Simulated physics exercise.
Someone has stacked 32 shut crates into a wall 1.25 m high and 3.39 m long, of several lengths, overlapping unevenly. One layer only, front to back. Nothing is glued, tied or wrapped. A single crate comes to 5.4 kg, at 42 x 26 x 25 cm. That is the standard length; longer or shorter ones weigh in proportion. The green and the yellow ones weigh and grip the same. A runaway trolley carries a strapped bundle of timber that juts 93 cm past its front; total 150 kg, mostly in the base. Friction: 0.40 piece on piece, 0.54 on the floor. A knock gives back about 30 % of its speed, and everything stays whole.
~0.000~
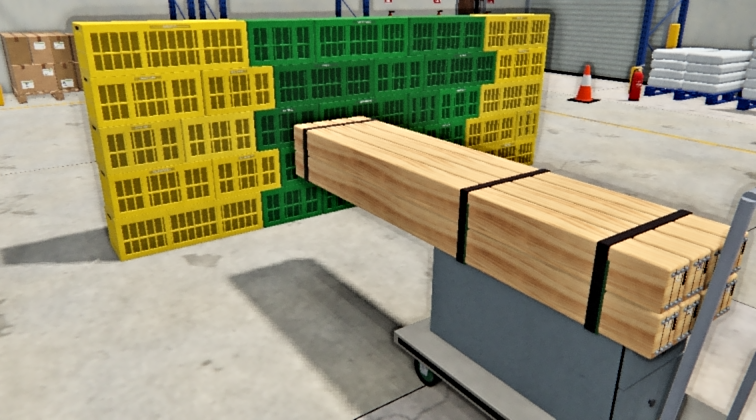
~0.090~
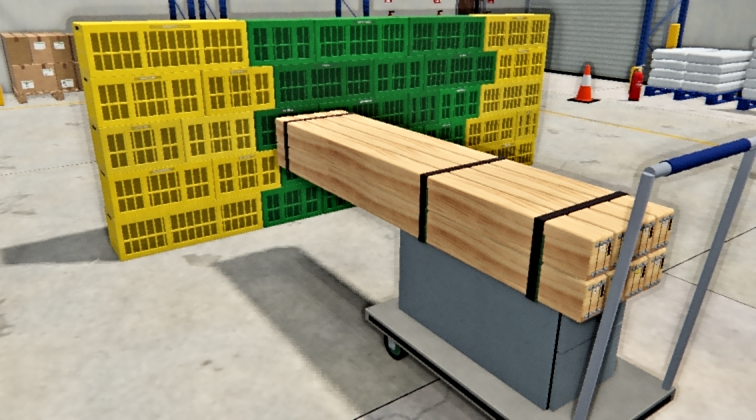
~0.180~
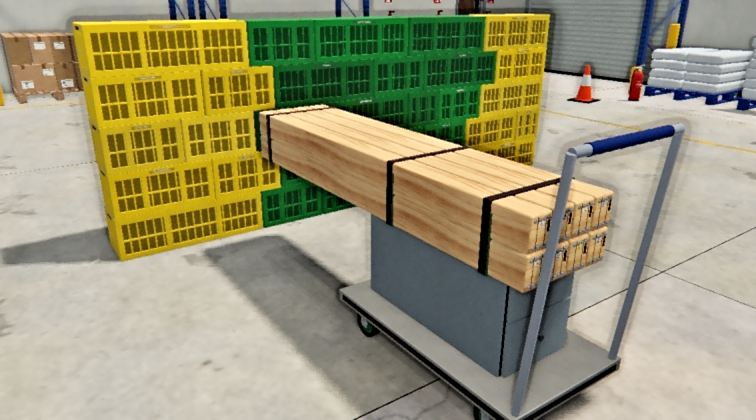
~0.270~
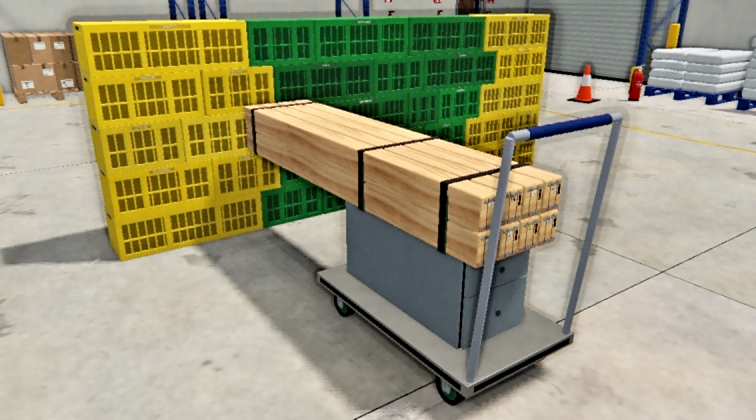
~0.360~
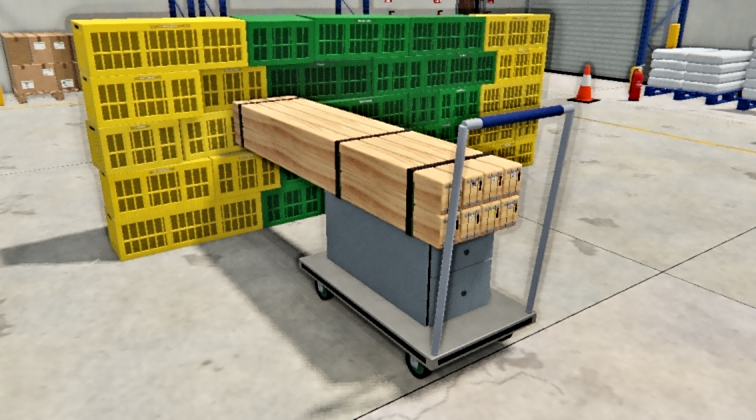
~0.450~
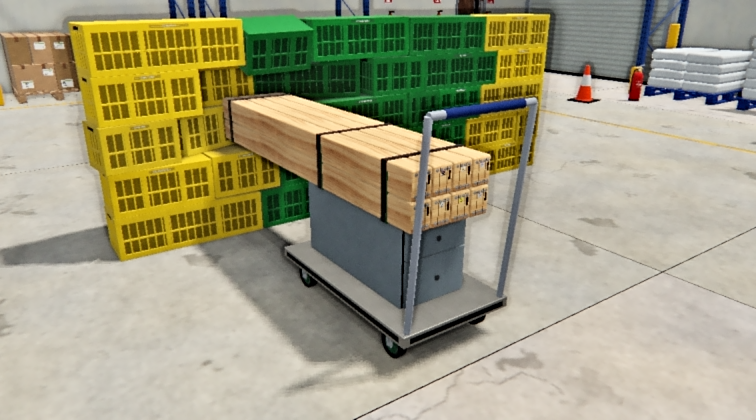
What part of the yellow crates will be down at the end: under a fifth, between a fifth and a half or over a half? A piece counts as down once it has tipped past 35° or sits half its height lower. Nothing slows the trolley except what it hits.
Between a fifth and a half of them.
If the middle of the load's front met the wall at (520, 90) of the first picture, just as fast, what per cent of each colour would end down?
In that case yellow 30, green 0 per cent.
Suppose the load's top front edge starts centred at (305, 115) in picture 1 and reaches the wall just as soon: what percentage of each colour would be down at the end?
In that case yellow 40, green 20 per cent.
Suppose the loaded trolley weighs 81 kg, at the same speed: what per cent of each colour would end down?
In that case yellow 40, green 20 per cent.
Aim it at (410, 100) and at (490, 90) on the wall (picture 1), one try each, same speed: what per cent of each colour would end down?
Yellow 10 then 20, green 40 then 20 per cent.
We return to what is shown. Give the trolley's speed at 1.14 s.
Roughly 0.8 m/s.
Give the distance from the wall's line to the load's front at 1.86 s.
About 145 cm past it.
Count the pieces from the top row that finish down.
The count is 3.
After 0.74 s, load 73 cm past the wall's line, still rolling; 1 of the 14 yellow crates down (3 of 32 in all colours); top yellow crate unmoved.
After 1.14 s, load 1.24 m past the wall's line, still rolling; 2 of the 14 yellow crates down (5 of 32 in all colours); top yellow crate unmoved.
After 1.86 s, load 1.47 m past the wall's line, stopped; 4 of the 14 yellow crates down (8 of 32 in all colours); top yellow crate unmoved.
In the end (3.2 s), load 1.47 m past the wall's line, stopped; 4 of the 14 yellow crates down (8 of 32 in all colours); top yellow crate unmoved; top green crate unmoved. That is 29 per cent. From the last view, middles, top yellow crate near (506, 32), top green crate near (438, 35).
